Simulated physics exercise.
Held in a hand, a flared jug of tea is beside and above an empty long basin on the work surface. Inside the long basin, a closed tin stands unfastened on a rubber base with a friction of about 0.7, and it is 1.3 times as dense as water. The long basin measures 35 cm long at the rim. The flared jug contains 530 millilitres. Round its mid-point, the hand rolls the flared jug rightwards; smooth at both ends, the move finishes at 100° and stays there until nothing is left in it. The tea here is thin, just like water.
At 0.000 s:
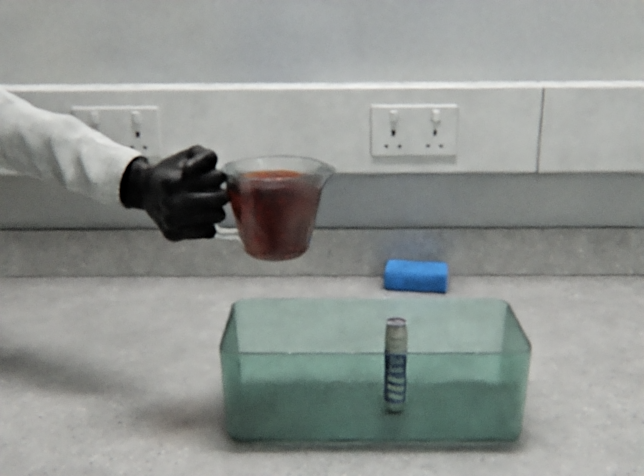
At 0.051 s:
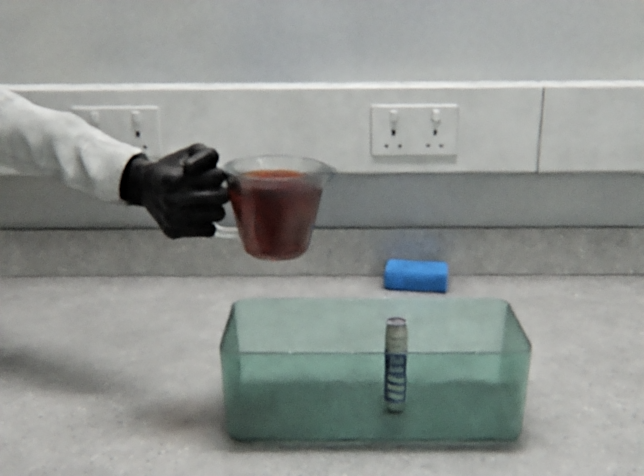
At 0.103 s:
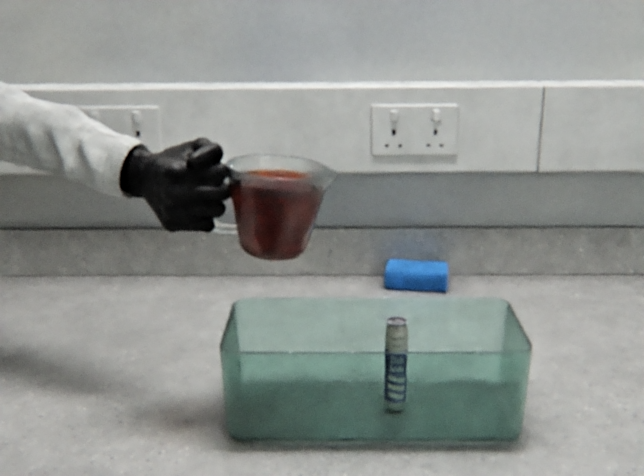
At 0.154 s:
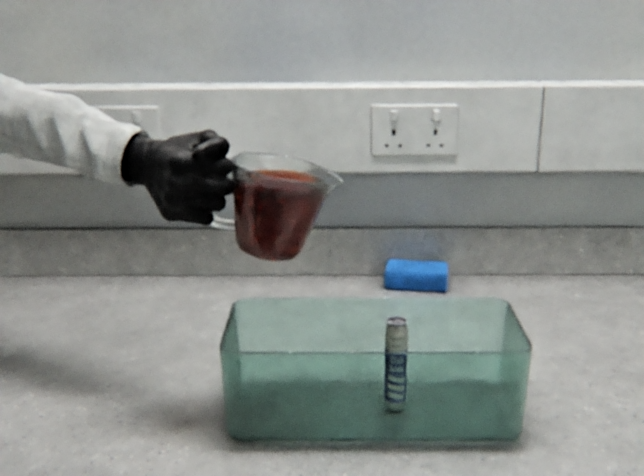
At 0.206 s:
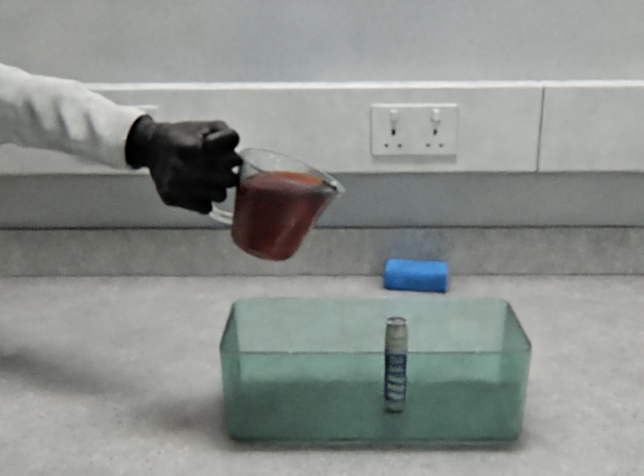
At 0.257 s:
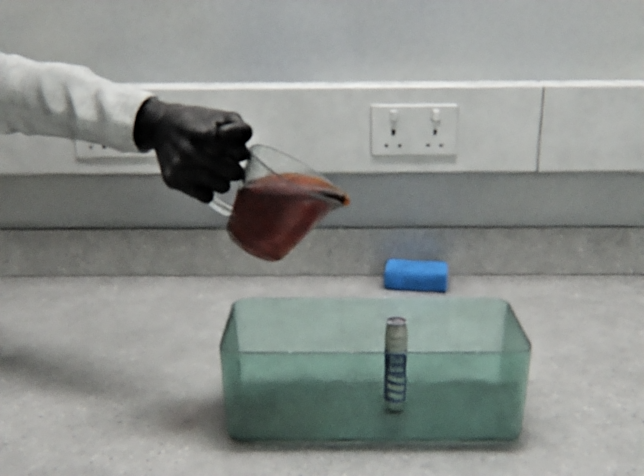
A black-gloved hand tilting a clear jug of reddish-brown liquid rightwards above a green translucent basin, the liquid reaching the lip.
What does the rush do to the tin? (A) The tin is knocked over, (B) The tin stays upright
A.
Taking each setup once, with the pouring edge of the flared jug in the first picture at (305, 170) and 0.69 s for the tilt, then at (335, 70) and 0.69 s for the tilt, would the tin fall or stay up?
First it stays on its base; then it tips over.
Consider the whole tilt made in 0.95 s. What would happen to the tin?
Outcome - the tin comes down.
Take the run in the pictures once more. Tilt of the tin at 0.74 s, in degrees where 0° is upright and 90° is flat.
5°.
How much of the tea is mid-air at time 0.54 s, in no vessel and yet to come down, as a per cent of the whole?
Roughly 32 %.
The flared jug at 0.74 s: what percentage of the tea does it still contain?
Close to 6 in a hundred.
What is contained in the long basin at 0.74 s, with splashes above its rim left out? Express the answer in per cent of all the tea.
Looks like about 84 % of the whole amount.
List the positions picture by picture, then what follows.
In the first frame, tilt 0°; pouring edge (336, 169); surface from (229, 180) to (322, 179); the long basin's rim runs from (227, 326) to (519, 325); the tin's top is at (396, 326).
In the second frame, tilt 1°; pouring edge (337, 170); surface from (230, 178) to (323, 179).
In the third frame, tilt 5°; pouring edge (340, 174); surface from (233, 177) to (325, 181).
In the fourth frame, tilt 12°; pouring edge (344, 181); surface from (237, 177) to (330, 183).
In the fifth frame, tilt 20°; pouring edge (347, 191); surface from (240, 180) to (338, 186).
In the sixth frame, tilt 31°; pouring edge (349, 204); surface from (241, 185) to (337, 194); 2 per cent is over the edge.
By 0.54 s the tilt is 88° and 44 per cent is still to pour; the tin stands where it began.
By 0.74 s the tilt is 100° and 6 per cent is still to pour; the tin leans 5°.
By 0.96 s the tilt is 100° and 0 per cent is still to pour; the tin lies on its side.
By 1.19 s the tilt is 100° and 0 per cent is still to pour; the tin lies on its side.
At rest the tin lies on its side.
